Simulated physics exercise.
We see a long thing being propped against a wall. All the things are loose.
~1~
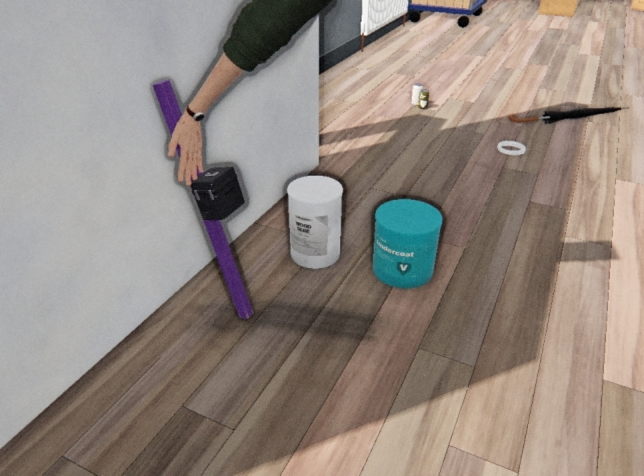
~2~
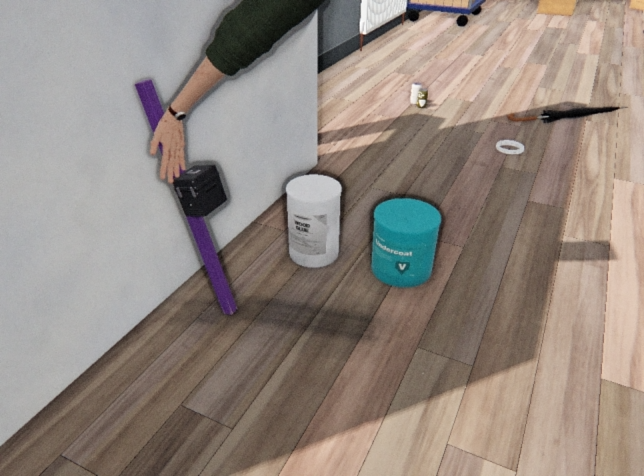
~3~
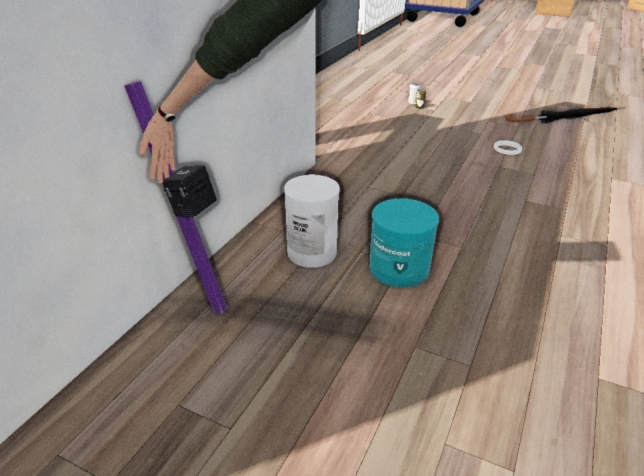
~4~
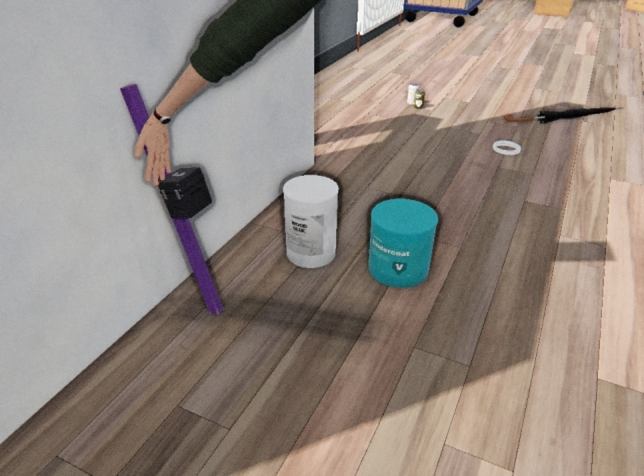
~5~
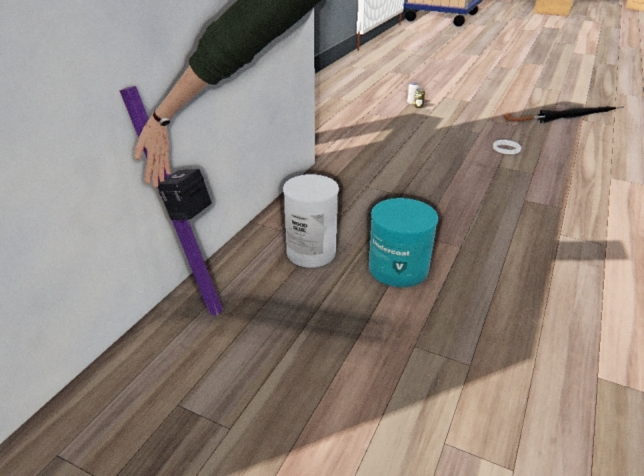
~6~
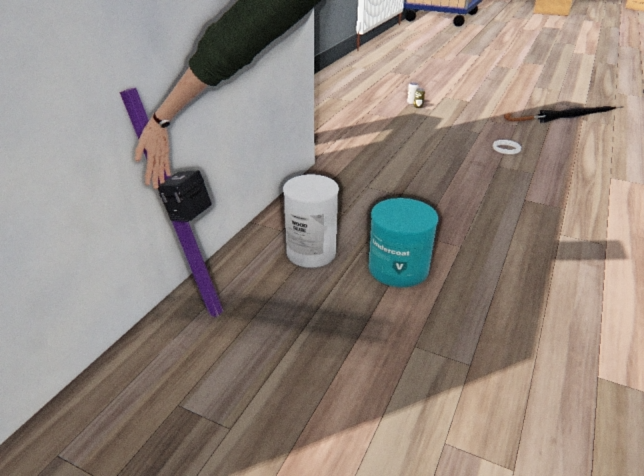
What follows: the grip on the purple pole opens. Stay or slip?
As it turns out, it remains leaning.
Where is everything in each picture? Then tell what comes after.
On its way; purple pole (209, 212); turquoise pail (406, 244), in the first picture.
On its way; purple pole (192, 209); turquoise pail (404, 243), in the second picture.
On its way; purple pole (182, 209); turquoise pail (402, 243), in the third picture.
On its way; purple pole (177, 211); turquoise pail (401, 243), in the fourth picture.
Leant on the wall, still held; purple pole (177, 213); turquoise pail (401, 243), in the fifth picture.
Leant on the wall, still held; purple pole (177, 214); turquoise pail (401, 243), in the sixth picture.
Then, 0.60 s after the last picture, nothing has stirred.
Then, 1.20 s after the last picture, purple pole resting near (177, 214).
At rest, all 3 in place. Seen from the same camera at the end, purple pole near (177, 214). The pole stays up.
